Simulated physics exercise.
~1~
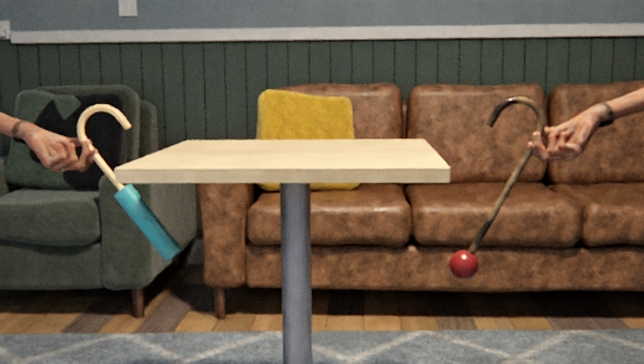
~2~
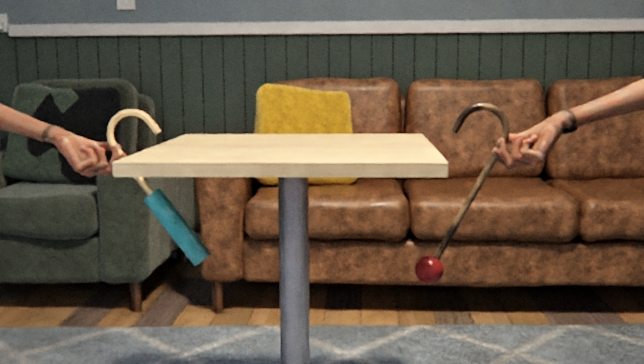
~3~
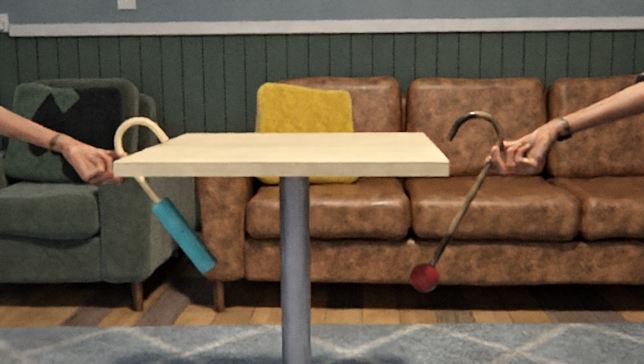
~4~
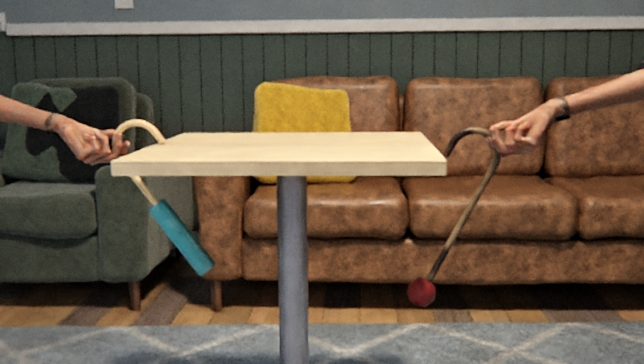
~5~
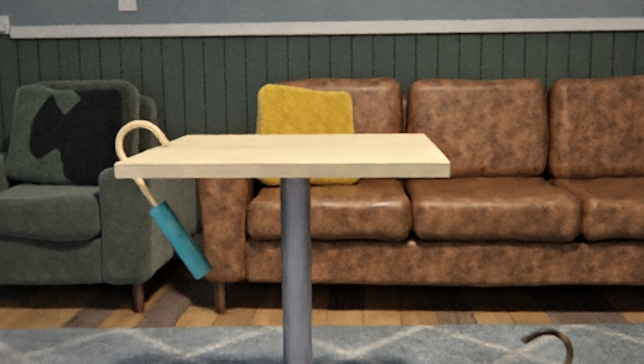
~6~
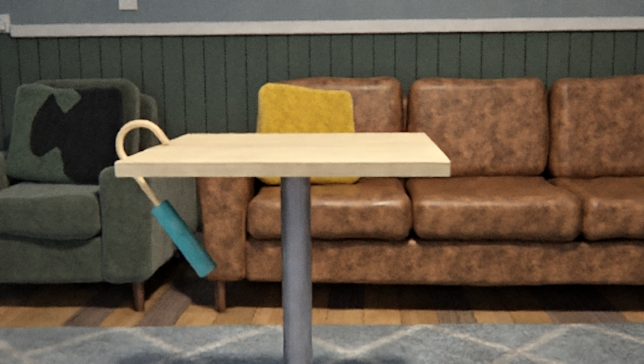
Two hands reach in from opposite sides of a pale, single-legged table in a lounge, seen from the front by a slightly swaying camera, with a green armchair and a brown leather sofa behind. The left hand holds a turquoise umbrella with a curved handle, and the right holds a hooked stick with a red end, like a ladle. Both hands move inward and set the hooks at the table's edges. Once they let go and withdraw, the umbrella stays hanging at the left edge, while the red-ended ladle slips off the right, falls and drops out of view.
